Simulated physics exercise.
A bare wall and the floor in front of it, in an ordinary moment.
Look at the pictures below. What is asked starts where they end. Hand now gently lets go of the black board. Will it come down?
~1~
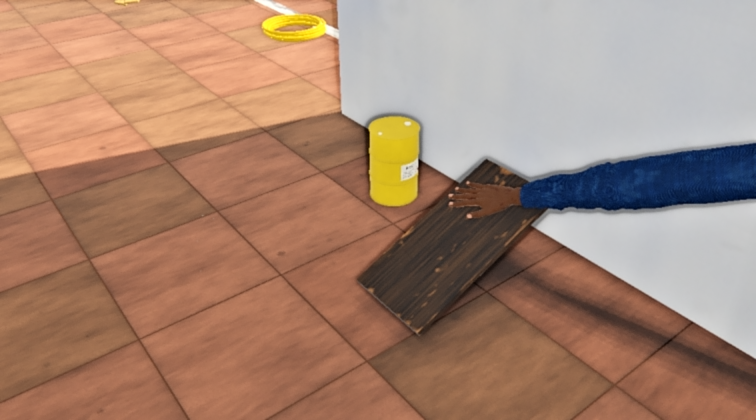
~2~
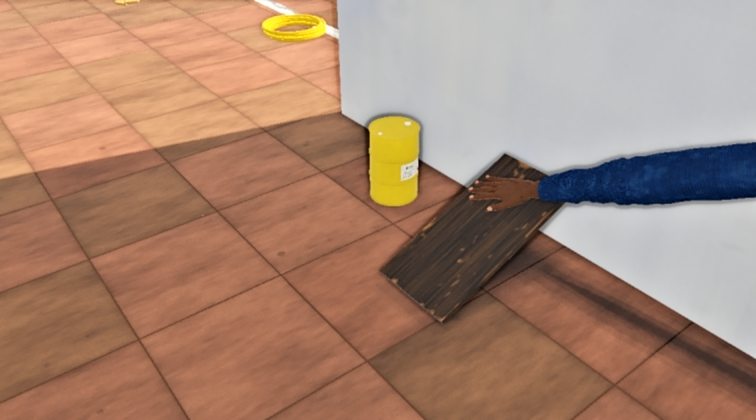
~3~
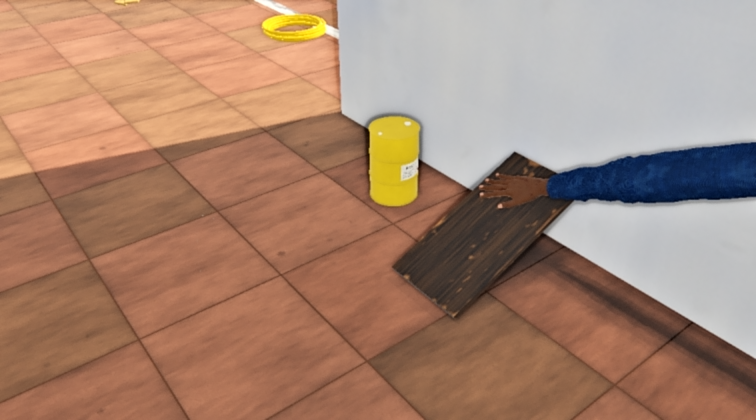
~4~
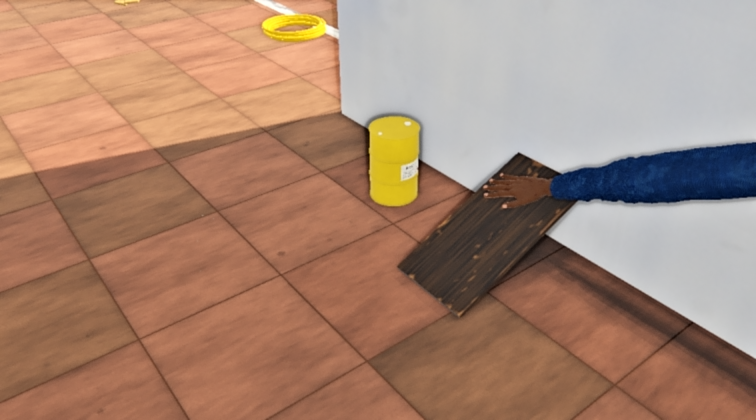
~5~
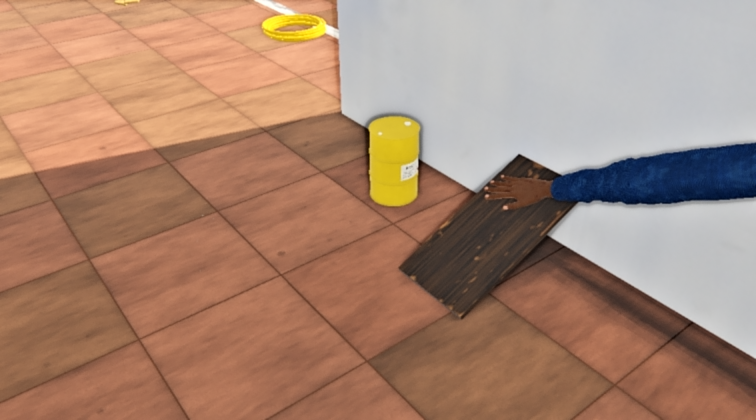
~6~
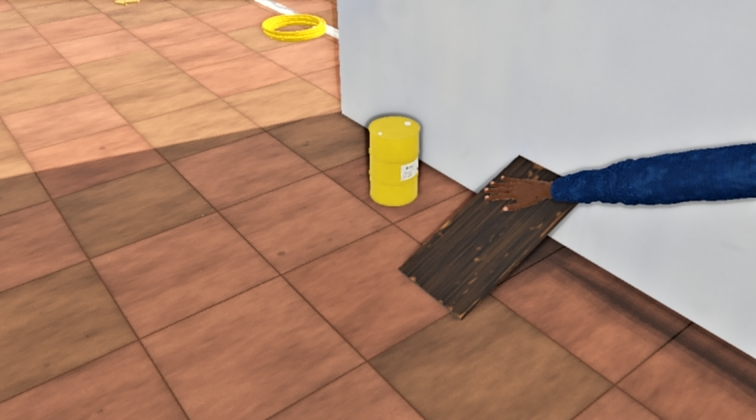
Yes, it slips down.
Then, 0.30 s later than the last frame, black board leaning 15° more than when let go near (486, 251).
Then, 0.40 s later than the last frame, black board leaning 25° more than when let go near (484, 261).
Then, 0.80 s later than the last frame, black board leaning 24° more than when let go near (483, 264).
When it is over, moved from the start, black board; yellow canister as before. End places, in pixels of the last picture, black board near (483, 264). The board slips out.
